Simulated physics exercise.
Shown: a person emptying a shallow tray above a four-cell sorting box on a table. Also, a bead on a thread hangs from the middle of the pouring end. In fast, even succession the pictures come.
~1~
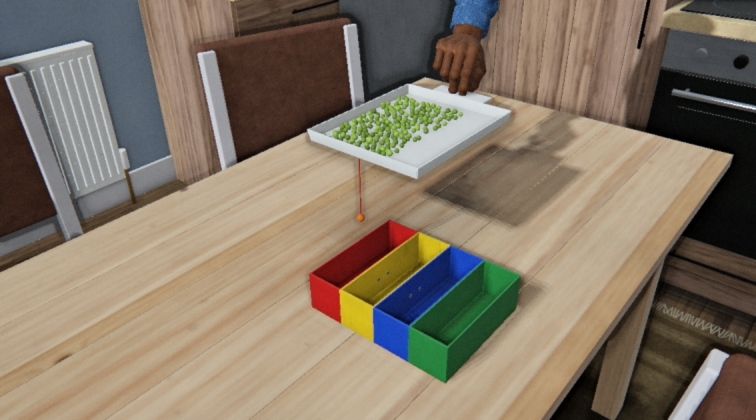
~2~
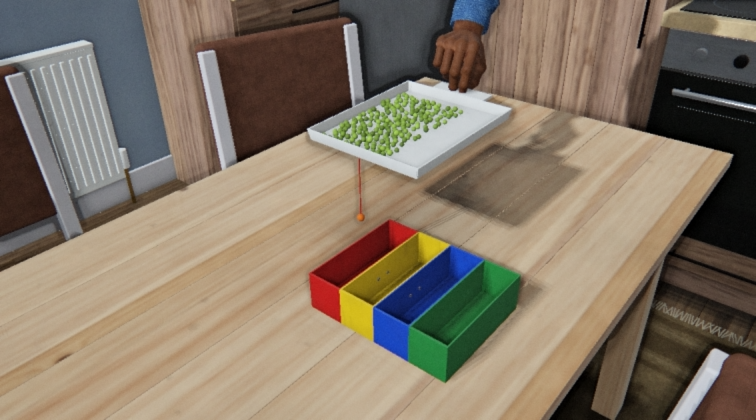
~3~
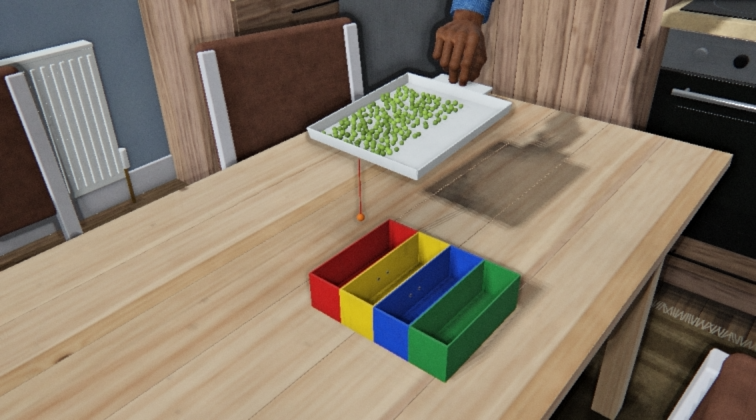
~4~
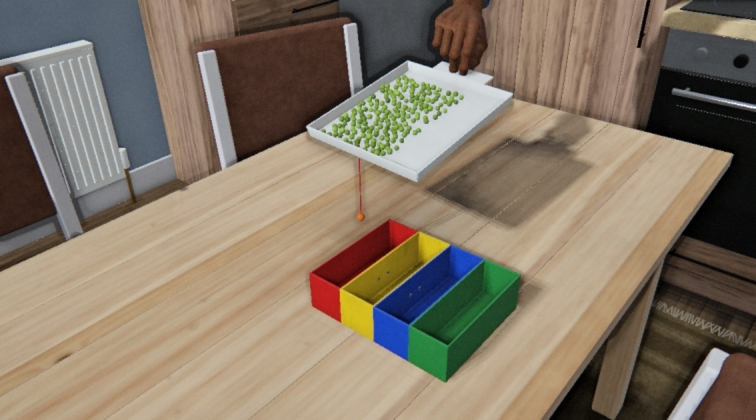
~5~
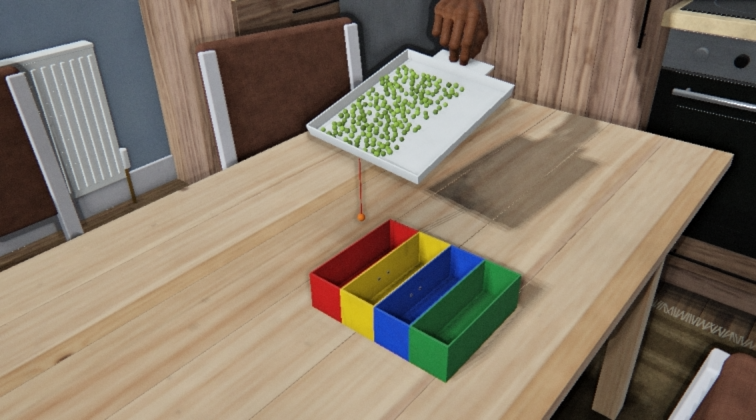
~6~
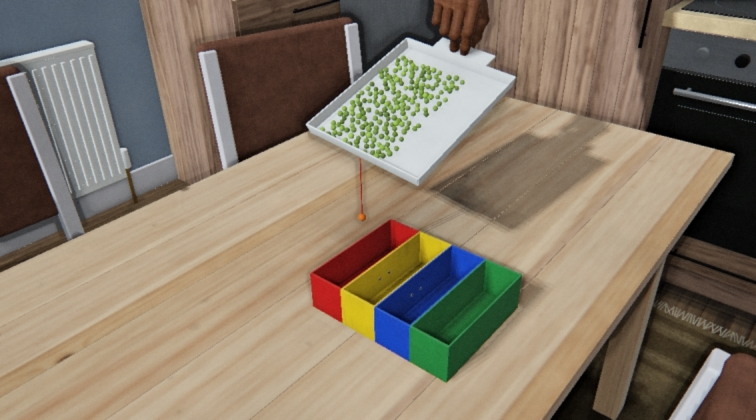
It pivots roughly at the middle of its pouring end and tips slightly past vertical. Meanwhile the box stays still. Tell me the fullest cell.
It is the yellow one.
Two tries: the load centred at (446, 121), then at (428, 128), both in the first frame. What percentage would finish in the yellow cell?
It comes to about 70 per cent the first time and about 70 per cent the second.
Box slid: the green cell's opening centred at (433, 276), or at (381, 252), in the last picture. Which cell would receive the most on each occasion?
Well, the first time it's the blue one, and the second time it's green.
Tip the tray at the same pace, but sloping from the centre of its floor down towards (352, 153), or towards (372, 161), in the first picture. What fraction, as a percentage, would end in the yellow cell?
About 0 and 20 per cent.
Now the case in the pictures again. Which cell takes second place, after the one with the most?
Second: The cell in red.
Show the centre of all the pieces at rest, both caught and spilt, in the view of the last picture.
The centre settles at about (389, 286).
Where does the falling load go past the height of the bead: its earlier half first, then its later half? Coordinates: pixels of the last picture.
(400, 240) first, (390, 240) later.
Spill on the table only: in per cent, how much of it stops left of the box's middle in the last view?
Looks to be around 100 per cent of the spill.
Soon, tray tipped steeply; nearly all on the tray; a stray few in the yellow cell; a stray few in the blue cell; a small part falling or outside the box.
A while on, tray tipped right over; most on the tray; a small part in the yellow cell; a stray few in the blue cell; a stray few in the red cell; a small part falling or outside the box.
Towards the end, tray tipped past a quarter turn; about half in the yellow cell; about a third in the red cell; a stray few in the blue cell; a small part falling or outside the box.
Finally, tray tipped past a quarter turn; about half in the yellow cell; about a third in the red cell; a stray few in the blue cell; none in the green cell; a small part outside the box.
